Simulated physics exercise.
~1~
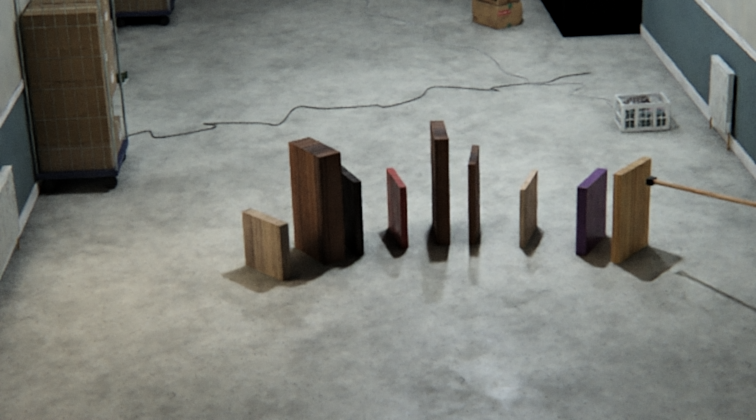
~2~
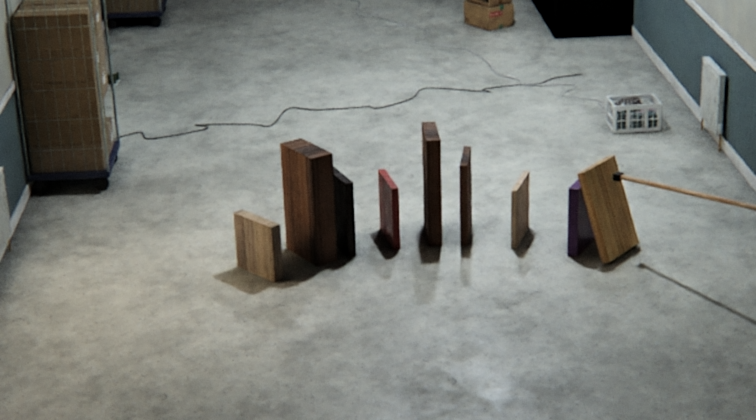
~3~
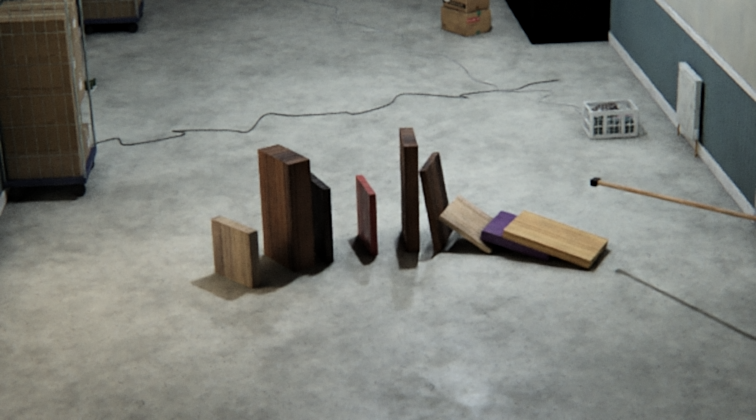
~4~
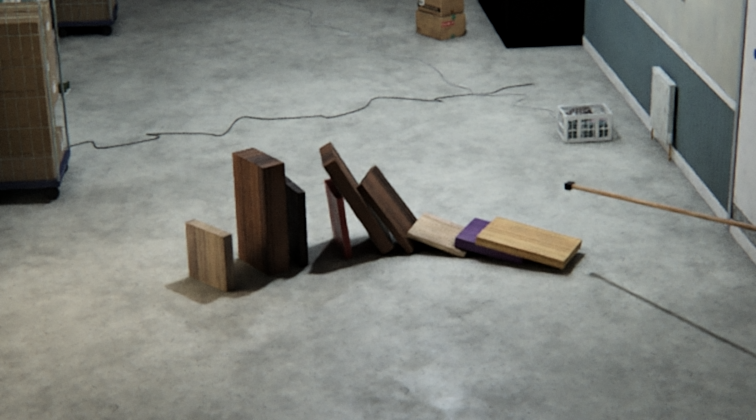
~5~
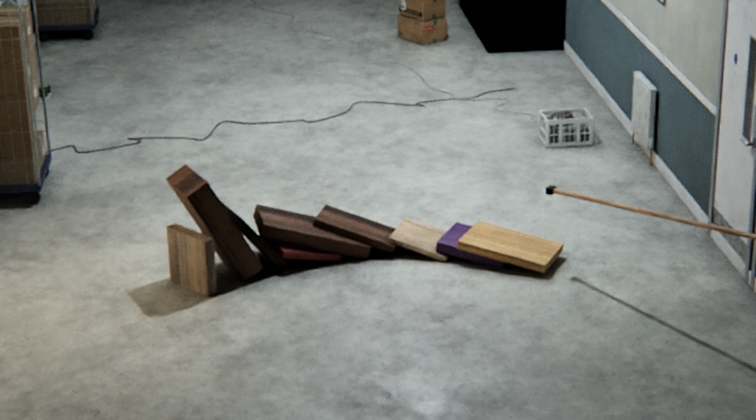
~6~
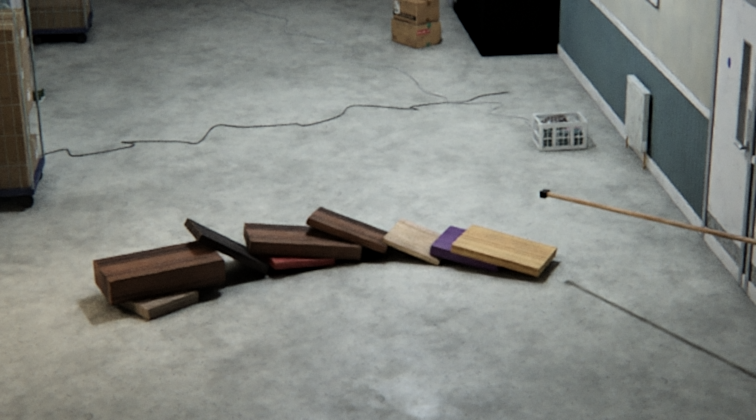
A pole tips the right-hand board, and the whole curved row topples leftward until none stands.
